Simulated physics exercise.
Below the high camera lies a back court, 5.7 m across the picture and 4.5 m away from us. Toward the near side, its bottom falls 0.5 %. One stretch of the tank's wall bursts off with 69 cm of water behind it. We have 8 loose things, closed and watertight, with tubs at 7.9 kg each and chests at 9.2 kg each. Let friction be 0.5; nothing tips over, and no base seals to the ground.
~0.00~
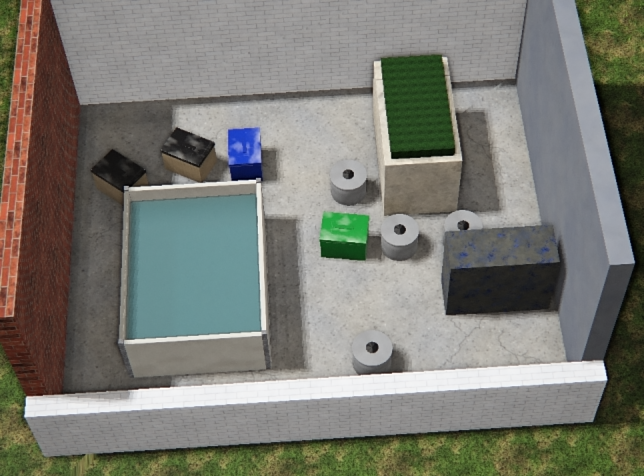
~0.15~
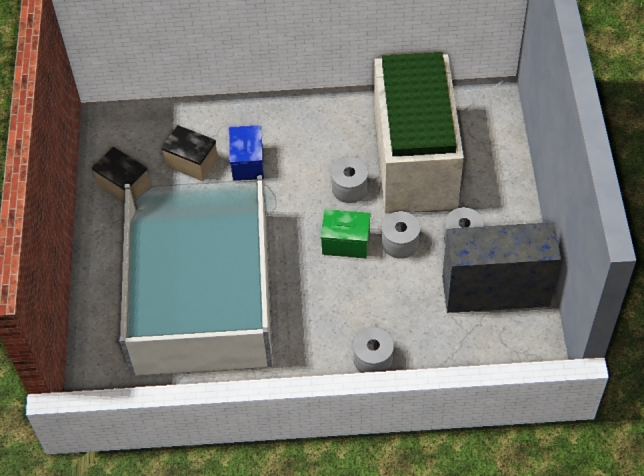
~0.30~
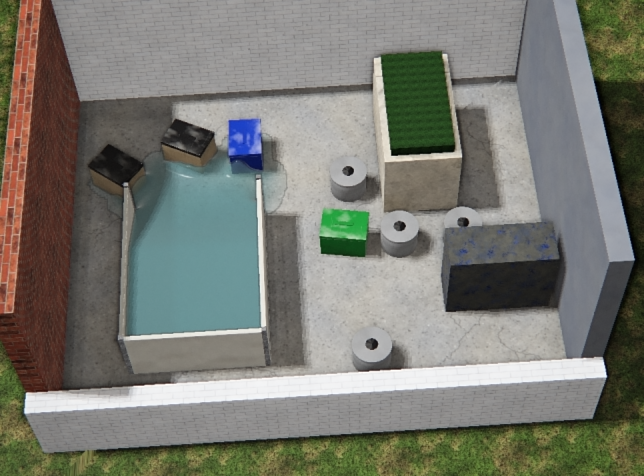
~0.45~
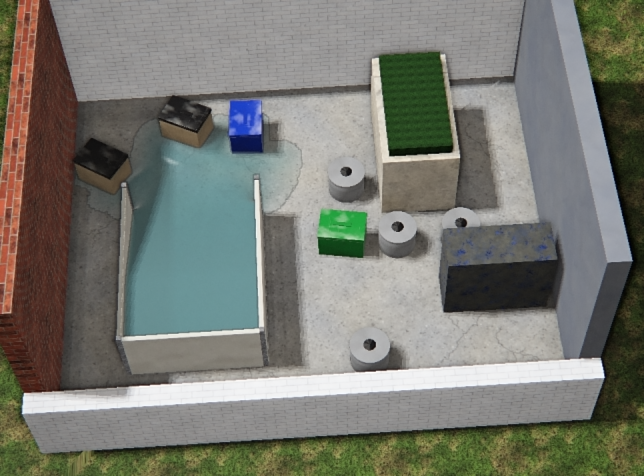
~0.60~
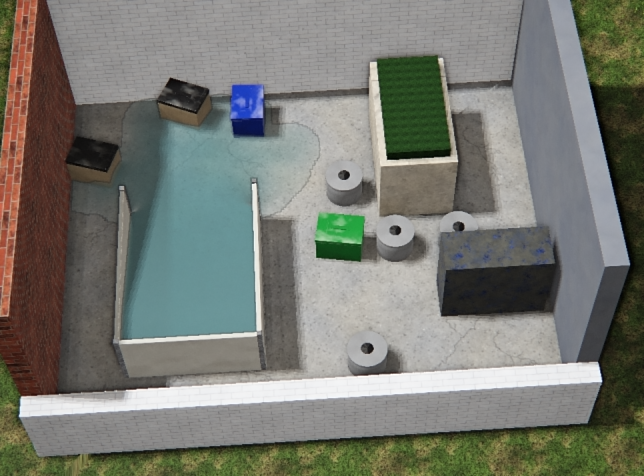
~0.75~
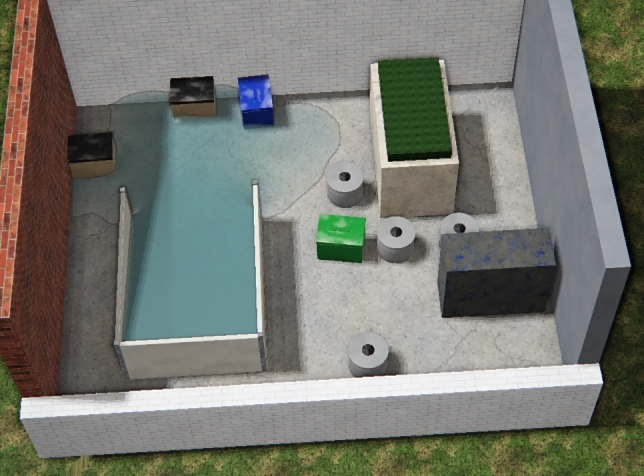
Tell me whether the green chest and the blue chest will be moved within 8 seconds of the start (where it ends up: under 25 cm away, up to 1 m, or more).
The green chest ought to be borne away. The blue chest ought to be borne away.
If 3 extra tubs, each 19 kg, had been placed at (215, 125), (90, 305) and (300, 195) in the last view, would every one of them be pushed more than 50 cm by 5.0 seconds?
Listed order gives above the limit, above the limit, within the limit.
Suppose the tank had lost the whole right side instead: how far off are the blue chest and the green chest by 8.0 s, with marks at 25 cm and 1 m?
Well, the blue chest scoots over a bit and the green chest goes a long way.
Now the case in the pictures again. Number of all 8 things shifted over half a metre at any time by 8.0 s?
That comes to 8.
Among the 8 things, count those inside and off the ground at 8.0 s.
It comes to 7 of them.
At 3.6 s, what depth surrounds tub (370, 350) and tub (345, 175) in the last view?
Depths: Near 3 cm, then near 4 cm.
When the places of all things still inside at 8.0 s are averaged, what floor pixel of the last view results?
Centred roughly on (359, 286).
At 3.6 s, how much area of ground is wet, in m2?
Roughly 19 m2 of it is wet.
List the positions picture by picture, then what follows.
In the first picture, the green chest at (345, 227), on the bottom; the blue chest at (244, 146) rests on the ground; 3.0 m2 under water; 0 of 8 have shifted.
In the second picture, the green chest at (346, 225), on the bottom; the blue chest at (245, 143), on the bottom; 3.9 m2 under water; 0 of 8 have shifted.
In the third picture, the green chest at (344, 224) rests on the ground; the blue chest at (245, 137) rests on the ground, 9 cm from its start; water covers 4.7 m2; 2 of 8 have shifted.
In the fourth picture, the green chest at (342, 224), on the bottom; the blue chest at (245, 117) rests on the ground, 38 cm from its start; 5.9 m2 under water; 3 of 8 have shifted.
In the fifth picture, the green chest at (340, 228) rests on the ground; the blue chest at (247, 101) rests on the ground, 70 cm from its start; water covers 7.4 m2; 3 of 8 have shifted.
In the sixth picture, the green chest at (341, 229) rests on the ground; the blue chest at (255, 92), on the bottom, 89 cm from its start; 8.4 m2 under water; 3 of 8 have shifted.
After 1.6 s the green chest is near (341, 229), 0.0 m from its start, aground; the blue chest is near (330, 85), 1.4 m from its start, afloat; 3 afloat.
After 3.6 s the green chest is near (316, 288), 0.9 m from its start, aground; the blue chest is near (357, 82), 1.7 m from its start, afloat; 3 afloat.
After 5.6 s the green chest is near (305, 329), 1.5 m from its start, afloat; the blue chest is near (357, 87), 1.7 m from its start, afloat; 5 afloat.
After 8.0 s the green chest is near (297, 342), 1.6 m from its start, afloat; the blue chest is near (357, 89), 1.7 m from its start, aground; 7 afloat.
